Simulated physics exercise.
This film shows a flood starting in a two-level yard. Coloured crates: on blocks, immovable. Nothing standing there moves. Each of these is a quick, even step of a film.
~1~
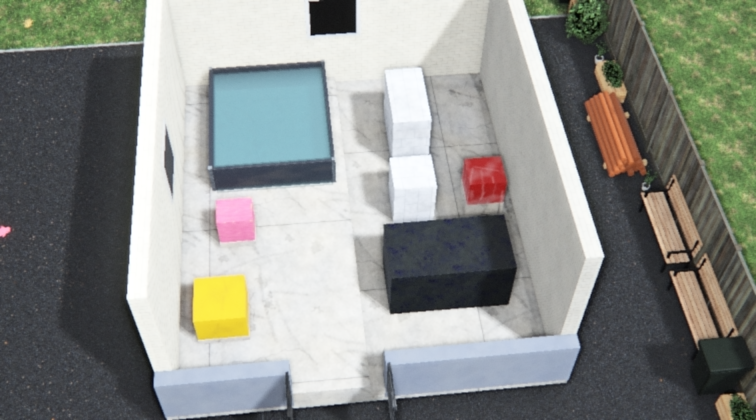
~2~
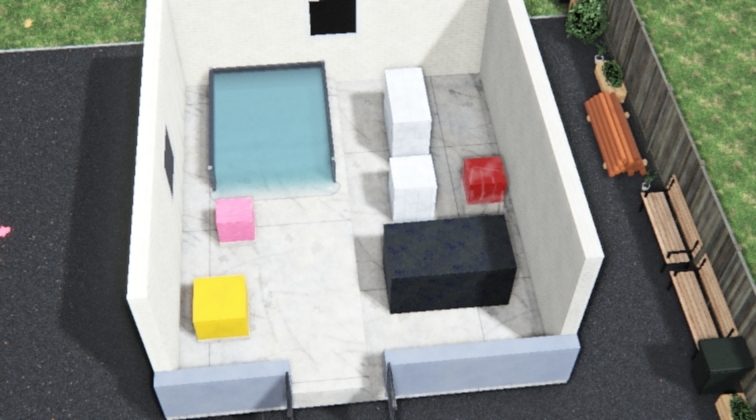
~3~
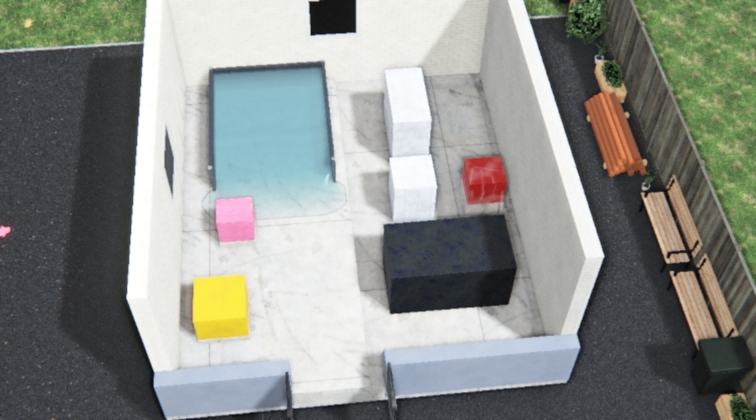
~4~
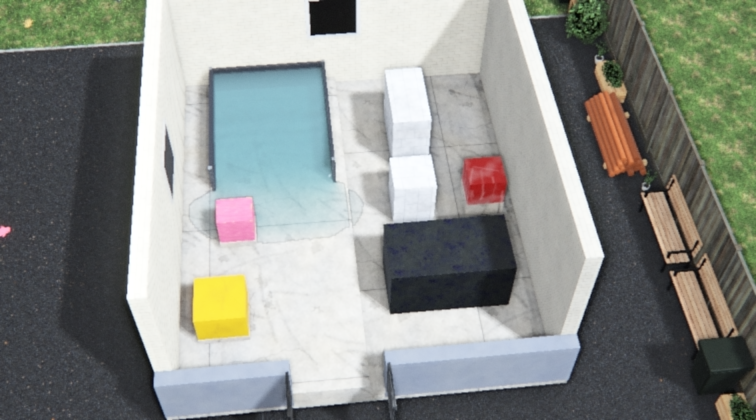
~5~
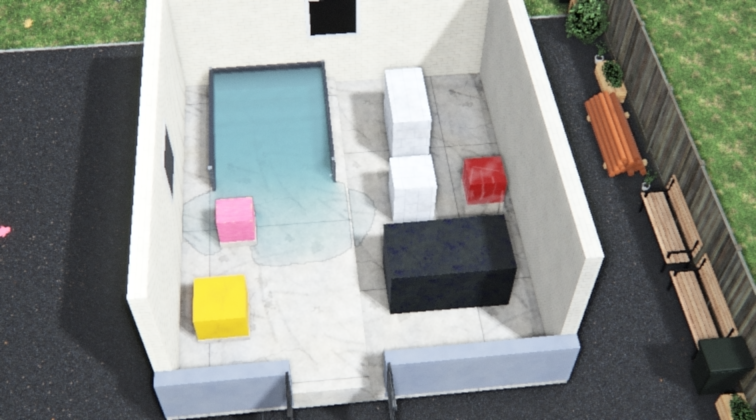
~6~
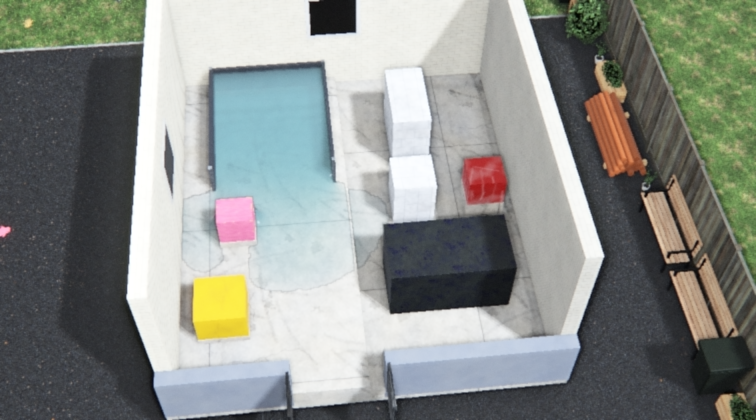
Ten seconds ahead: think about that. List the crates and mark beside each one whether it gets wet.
Pink crate - gets wet; yellow crate - gets wet; red crate - stays dry.
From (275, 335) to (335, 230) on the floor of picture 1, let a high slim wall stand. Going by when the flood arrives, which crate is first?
The one in pink.
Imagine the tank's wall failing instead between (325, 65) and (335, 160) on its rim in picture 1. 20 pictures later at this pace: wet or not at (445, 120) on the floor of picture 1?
Logged for the spot: In a puddle.
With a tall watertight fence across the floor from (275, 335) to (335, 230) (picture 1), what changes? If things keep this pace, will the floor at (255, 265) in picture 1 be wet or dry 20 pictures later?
My call: Soaked.
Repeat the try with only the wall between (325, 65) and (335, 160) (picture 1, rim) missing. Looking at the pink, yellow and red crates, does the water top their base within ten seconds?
Result: Pink is not reached; yellow is not reached; red is swamped.
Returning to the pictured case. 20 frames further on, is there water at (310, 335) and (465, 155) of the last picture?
Going in order, I'd say drenched for the first and clear for the second.
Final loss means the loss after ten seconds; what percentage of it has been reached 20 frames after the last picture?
My guess would be around 45 percent.
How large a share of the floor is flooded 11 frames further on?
Roughly 55 percent.
A moment on, water covers 40 % of the floor; the pink crate water round its plinth, the yellow crate water round its plinth, the red crate not reached.
Next, water covers 55 % of the floor; the pink crate water round its plinth, the yellow crate water round its plinth, the red crate not reached.
Then, water covers 70 % of the floor; the pink crate water round its plinth, the yellow crate water round its plinth, the red crate water round its plinth.
Later, water covers 80 % of the floor; the pink crate water round its plinth, the yellow crate water round its plinth, the red crate water round its plinth.
In the end, water covers 95 % of the floor; the pink crate was topped, the yellow crate was topped, the red crate stayed above the water.
